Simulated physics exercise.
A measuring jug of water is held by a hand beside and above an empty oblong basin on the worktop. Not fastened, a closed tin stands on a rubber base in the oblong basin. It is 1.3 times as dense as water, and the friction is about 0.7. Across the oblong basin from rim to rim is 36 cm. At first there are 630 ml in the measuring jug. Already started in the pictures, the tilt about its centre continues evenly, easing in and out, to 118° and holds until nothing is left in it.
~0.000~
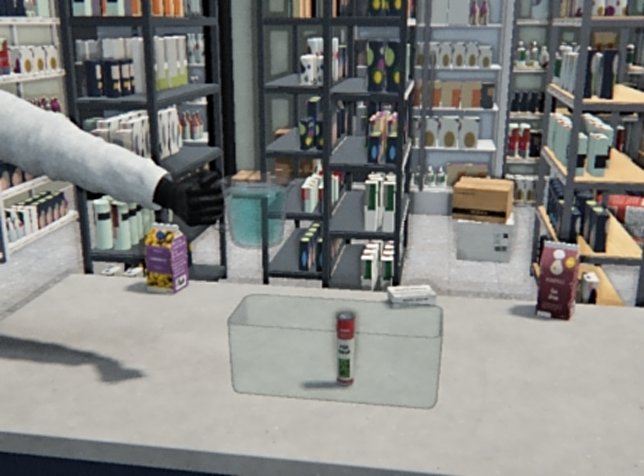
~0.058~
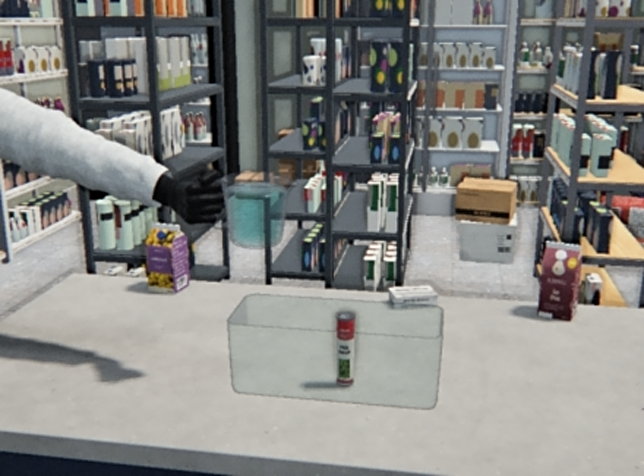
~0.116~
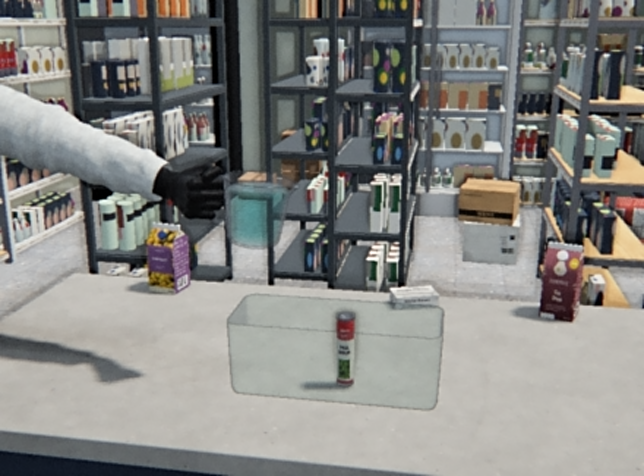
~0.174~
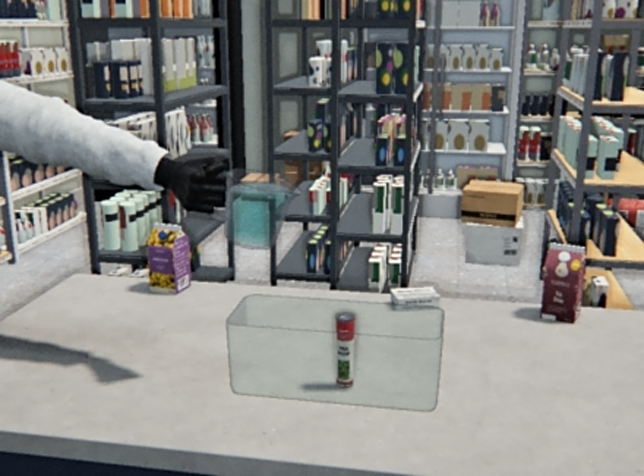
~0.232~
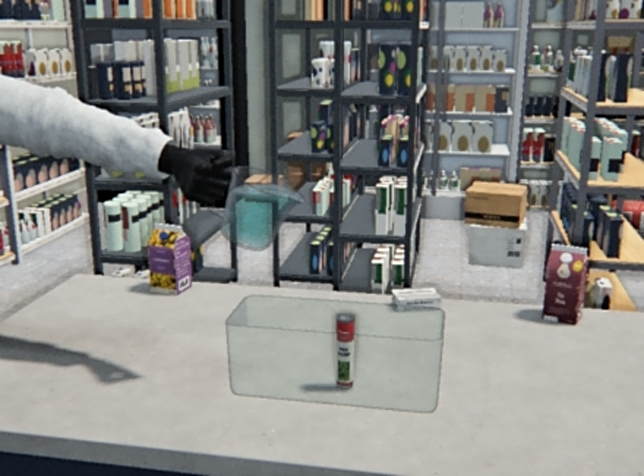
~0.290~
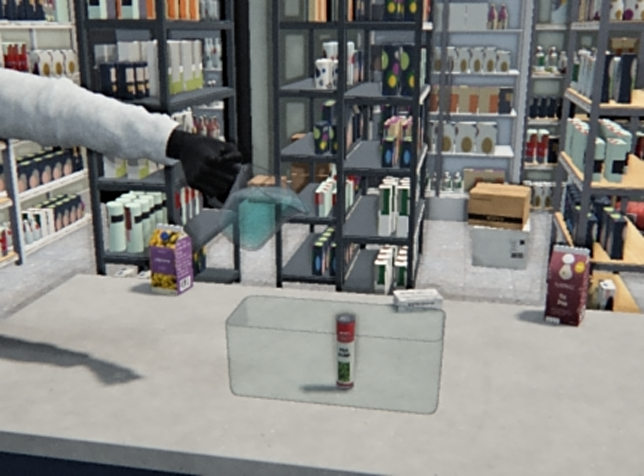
A gloved hand gradually tilts a clear jug of water rightward beside an oblong basin.
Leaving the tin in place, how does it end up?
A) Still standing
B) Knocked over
Knocked over.
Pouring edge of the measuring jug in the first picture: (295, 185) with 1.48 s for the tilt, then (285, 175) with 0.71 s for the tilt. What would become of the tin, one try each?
First it tips over; then it tips over.
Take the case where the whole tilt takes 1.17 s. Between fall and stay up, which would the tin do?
Result: Tin tipped over.
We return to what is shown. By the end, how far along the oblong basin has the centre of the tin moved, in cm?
In the end the tin's centre has shifted about 9.5 centimetres.
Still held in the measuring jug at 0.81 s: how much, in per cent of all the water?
Some 2 per cent.
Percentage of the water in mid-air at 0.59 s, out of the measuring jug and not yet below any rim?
36 %.
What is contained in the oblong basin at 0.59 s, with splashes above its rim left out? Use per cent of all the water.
At that time the basin holds about 26 per cent of the liquid.
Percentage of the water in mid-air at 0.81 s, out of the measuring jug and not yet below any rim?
Something like 9 per cent of the total.
By 0.59 s the tilt is 100° and 40 per cent is still to pour; the tin stands where it began.
By 0.81 s the tilt is 118° and 2 per cent is still to pour; the tin leans 9°.
By 1.05 s the tilt is 118° and 0 per cent is still to pour; the tin lies on its side.
By 1.30 s the tilt is 118° and 0 per cent is still to pour; the tin lies on its side.
At rest the tin lies on its side.
